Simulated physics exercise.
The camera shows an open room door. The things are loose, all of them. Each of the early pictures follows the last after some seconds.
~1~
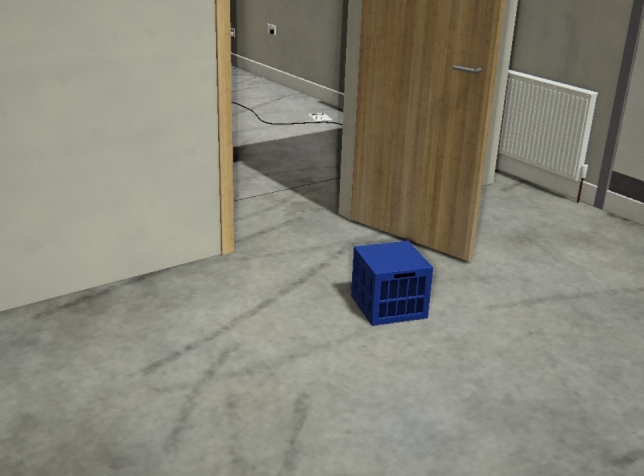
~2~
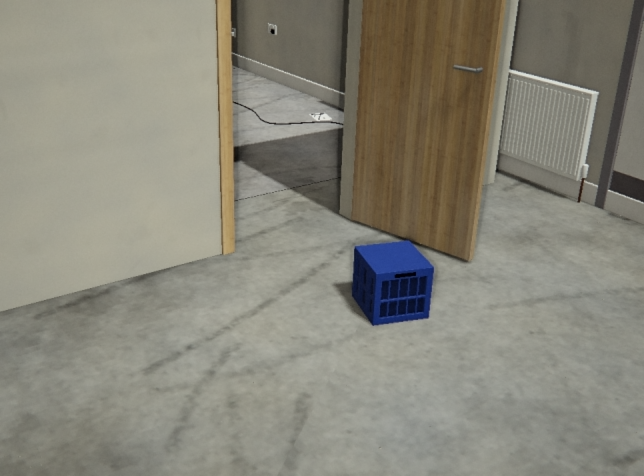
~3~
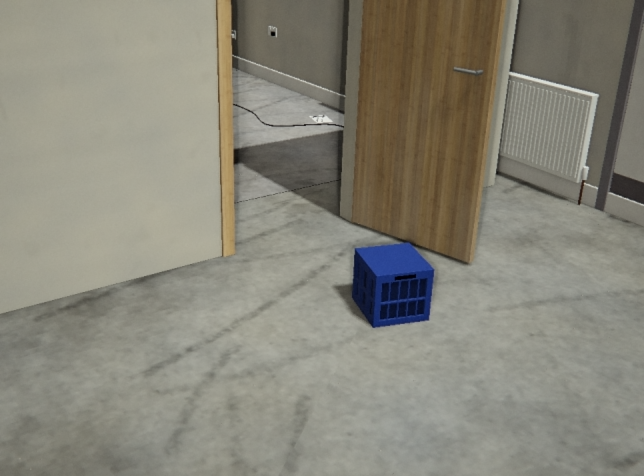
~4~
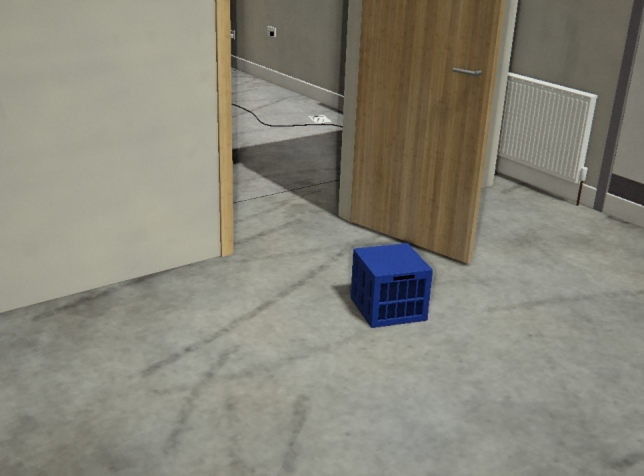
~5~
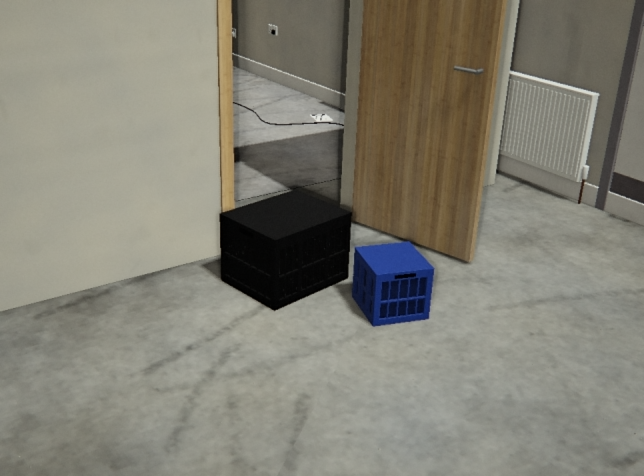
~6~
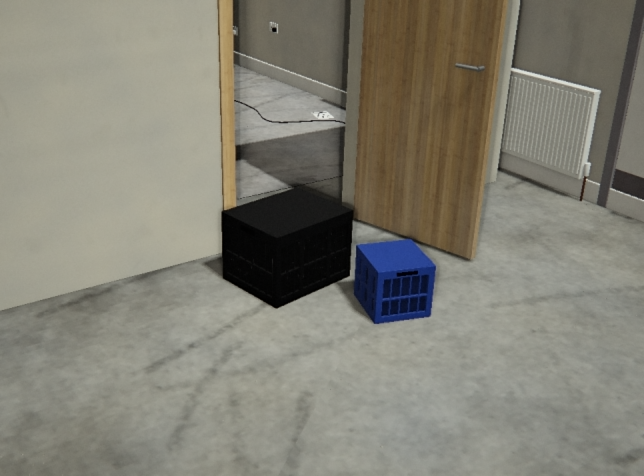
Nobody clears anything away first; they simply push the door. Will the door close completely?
The door will probably have its swing cut off.
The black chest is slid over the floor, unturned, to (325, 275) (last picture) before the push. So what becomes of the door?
Observation: Afterwards the door is stopped partway.
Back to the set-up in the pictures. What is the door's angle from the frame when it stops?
I'd say it stays open by roughly 50 degrees.
Then, 0.70 s after the last picture, door at 90°.
Then, 1.10 s after the last picture, door at 74°.
Then, 1.50 s after the last picture, door at 56°.
At rest, door at 50°; both in place. Seen from the same camera at the end, black chest near (283, 245).
